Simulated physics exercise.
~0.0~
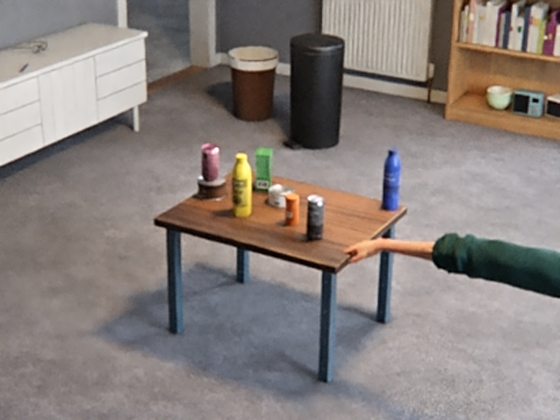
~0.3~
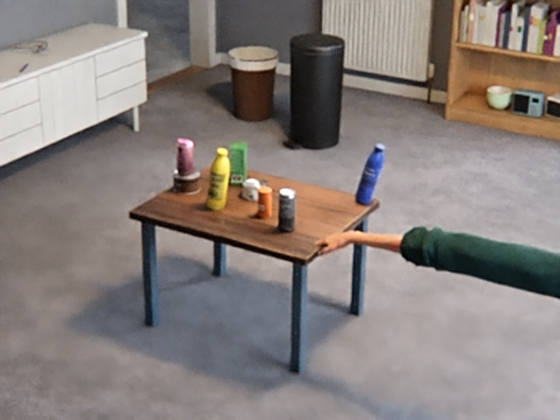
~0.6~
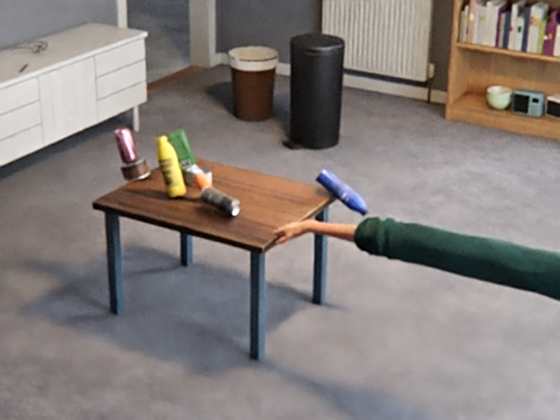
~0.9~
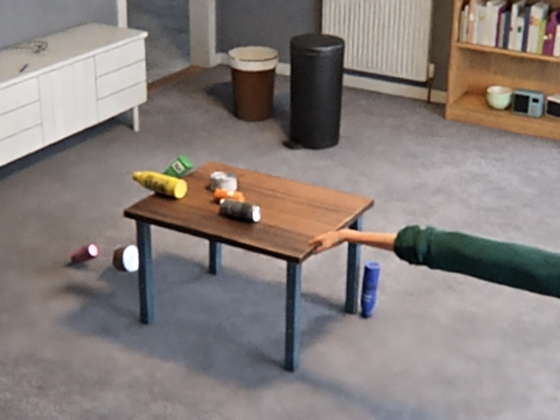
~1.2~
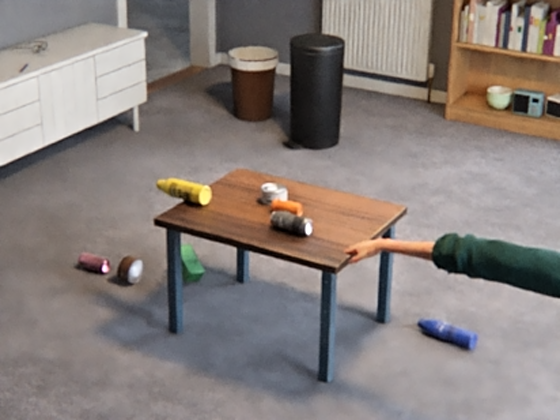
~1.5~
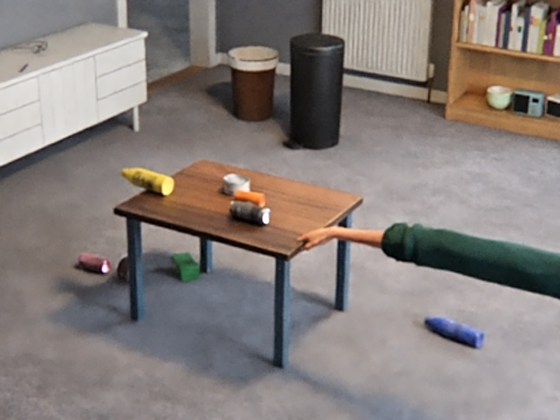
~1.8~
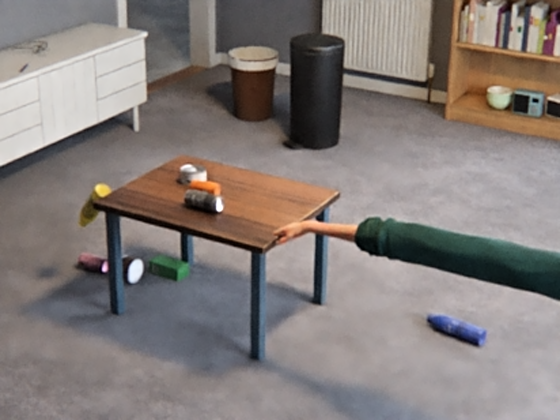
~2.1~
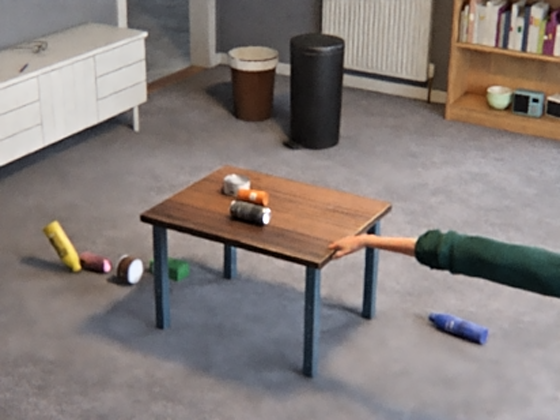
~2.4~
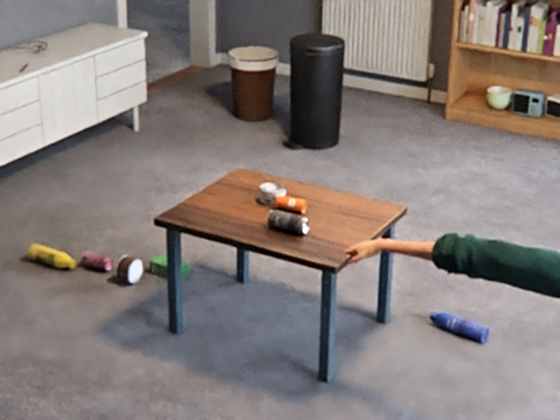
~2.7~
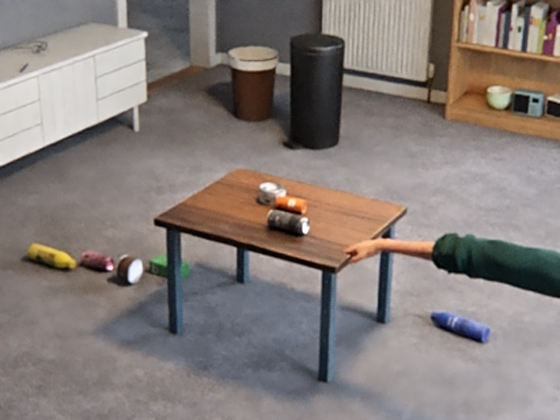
A hand jerks a wooden table back and forth, toppling containers and spilling five onto the floor.
